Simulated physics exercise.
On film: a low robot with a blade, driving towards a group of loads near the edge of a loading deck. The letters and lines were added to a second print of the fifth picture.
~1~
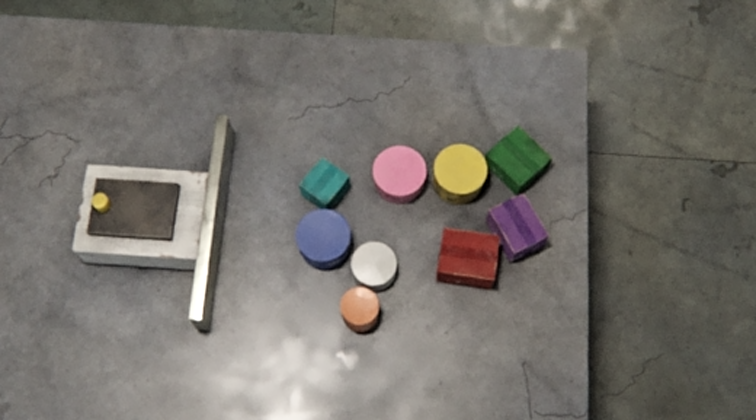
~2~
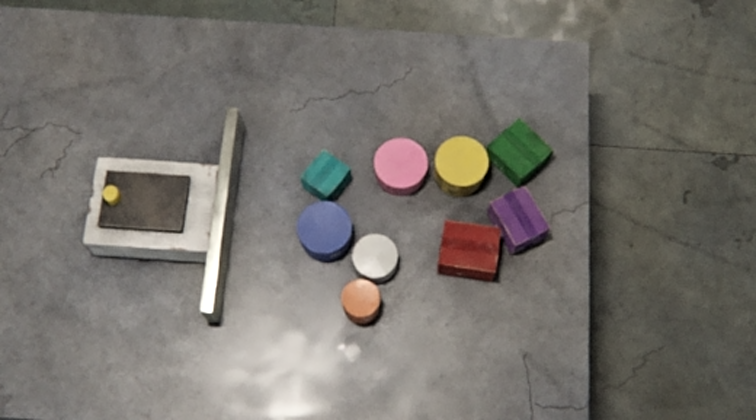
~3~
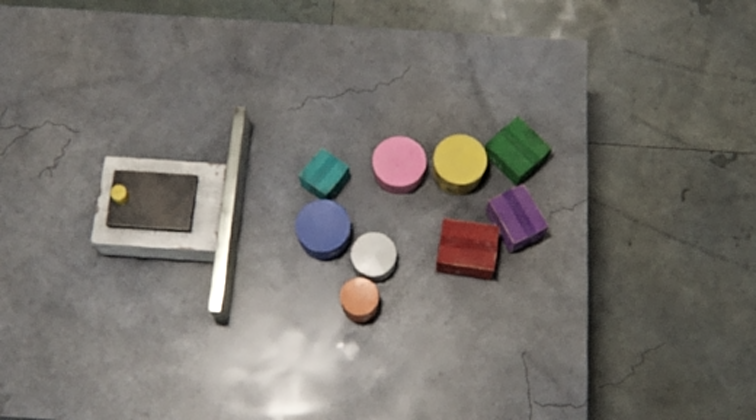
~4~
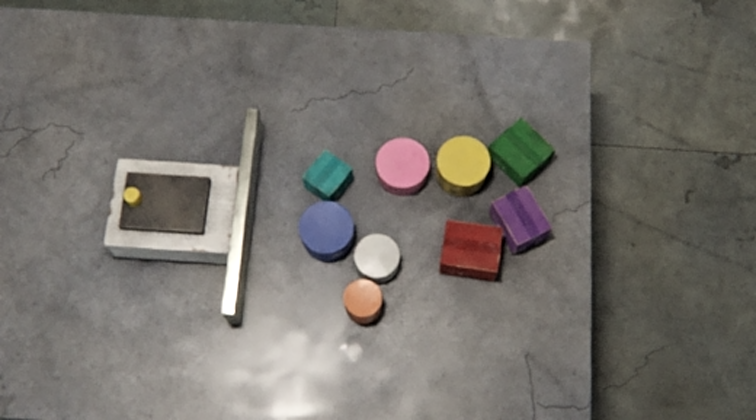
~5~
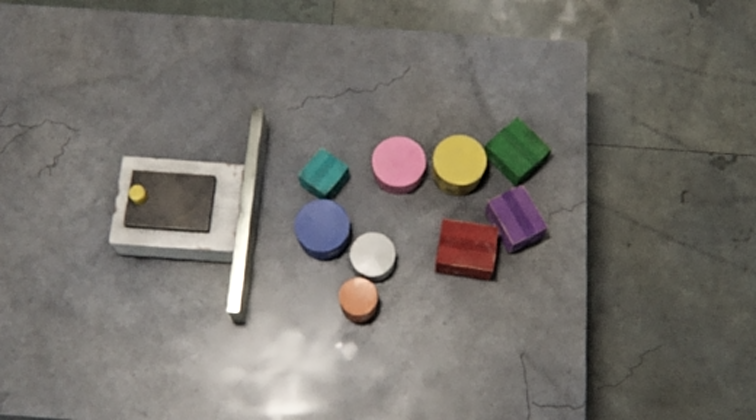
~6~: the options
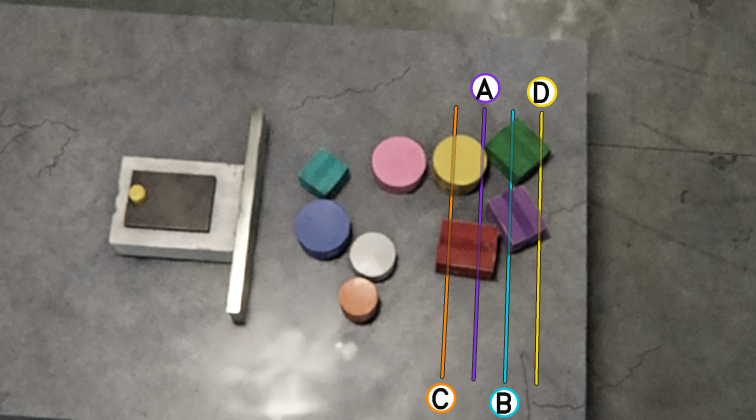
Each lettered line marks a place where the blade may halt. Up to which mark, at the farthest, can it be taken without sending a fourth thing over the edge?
Stop at B.
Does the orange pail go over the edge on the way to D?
No.
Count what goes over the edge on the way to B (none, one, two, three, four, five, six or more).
Two.
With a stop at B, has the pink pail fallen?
No.
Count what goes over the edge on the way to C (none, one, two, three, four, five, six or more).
By then, none.
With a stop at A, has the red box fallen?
No.
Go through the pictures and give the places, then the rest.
In the first picture, white canister (374, 267); blue pail (324, 239); green box (517, 161).
In the second picture, robot (151, 201); purple box (518, 220).
In the third picture, robot (158, 201); orange pail (360, 300).
In the fourth picture, robot (172, 203); turquoise parcel (328, 178).
In the fifth picture, robot (177, 201); white canister (373, 257); blue pail (323, 230); green box (517, 152).
On the marked copy, A at (479, 238); B at (509, 240); C at (449, 236); D at (539, 242).
Following B. Soon after the start, robot (272, 208); yellow pail (467, 167); pink pail (414, 168).
Later, robot (367, 214); green box (556, 129); yellow pail (554, 173).
In the end, robot (441, 220); purple box over the edge; yellow pail over the edge; two fallen.
As for the rest, A is within the limit but short; C is within the limit but short; D drops four.
